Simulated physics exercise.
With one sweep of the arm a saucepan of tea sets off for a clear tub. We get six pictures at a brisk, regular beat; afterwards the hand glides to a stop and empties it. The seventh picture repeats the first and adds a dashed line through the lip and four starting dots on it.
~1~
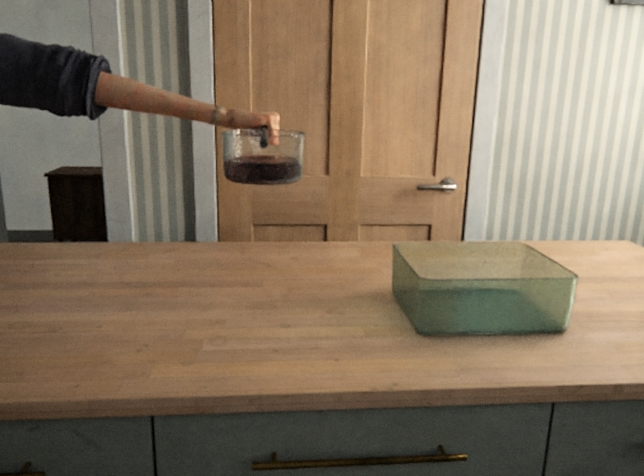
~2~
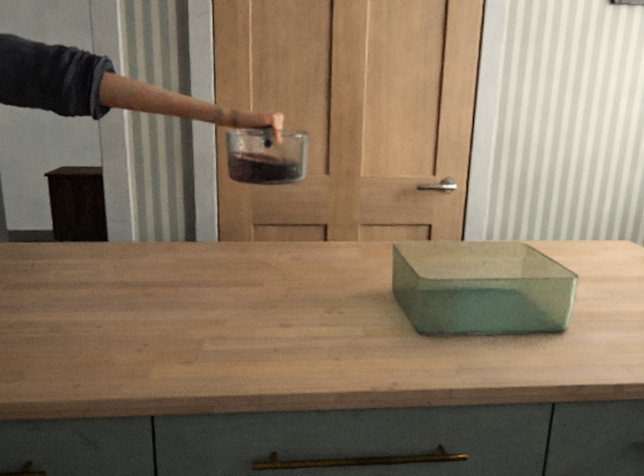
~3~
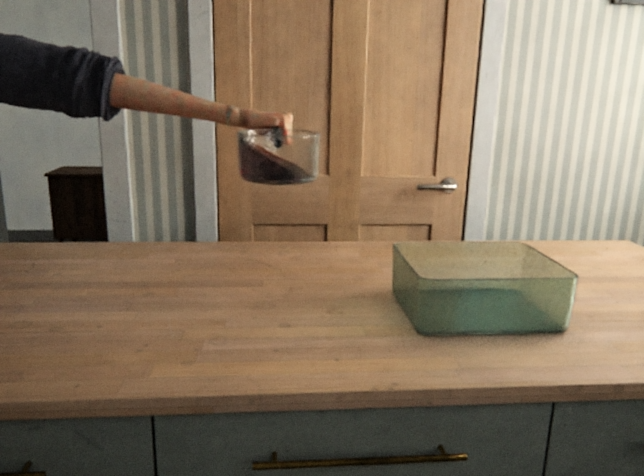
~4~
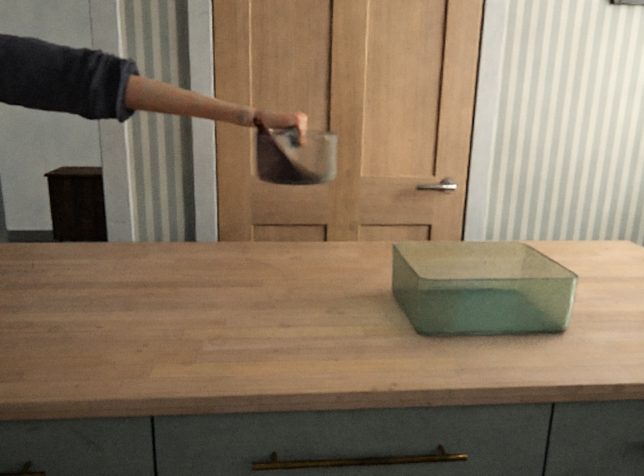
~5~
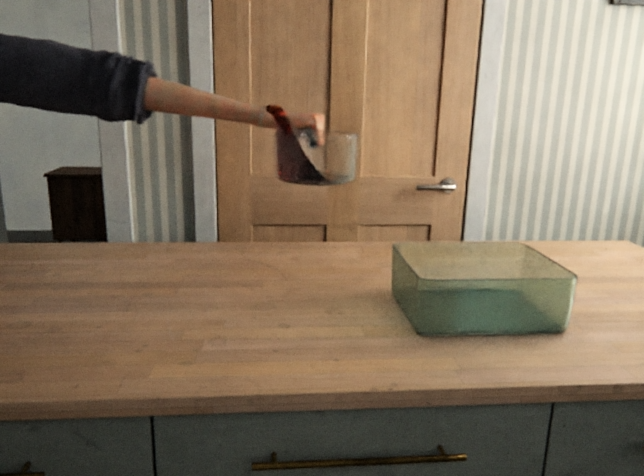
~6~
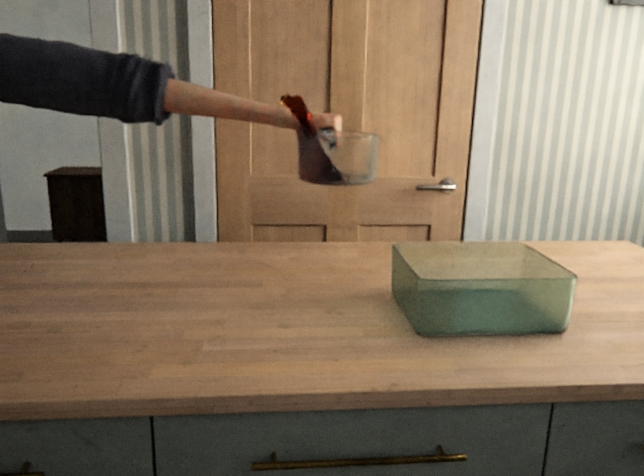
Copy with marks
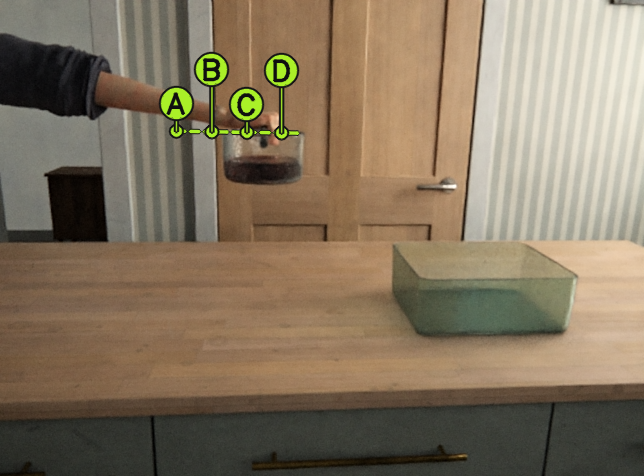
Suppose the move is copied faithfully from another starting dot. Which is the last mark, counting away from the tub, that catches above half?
Place D just does it.
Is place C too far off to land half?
Yes.
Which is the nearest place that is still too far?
Here it is place C.
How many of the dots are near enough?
One of them.
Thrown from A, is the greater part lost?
Yes, it does.
In lime, A at (176, 131); B at (211, 131); C at (246, 132); D at (281, 132).
Choosing A, about 8 % lands in the tub, 88 % falls short and 4 % goes beside or beyond.
Choosing B, about 13 % lands in the tub, 82 % falls short and 6 % goes beside or beyond.
Choosing C, about 22 % lands in the tub, 67 % falls short and 11 % goes beside or beyond.
Choosing D, about 70 % lands in the tub, 17 % falls short and 13 % goes beside or beyond.
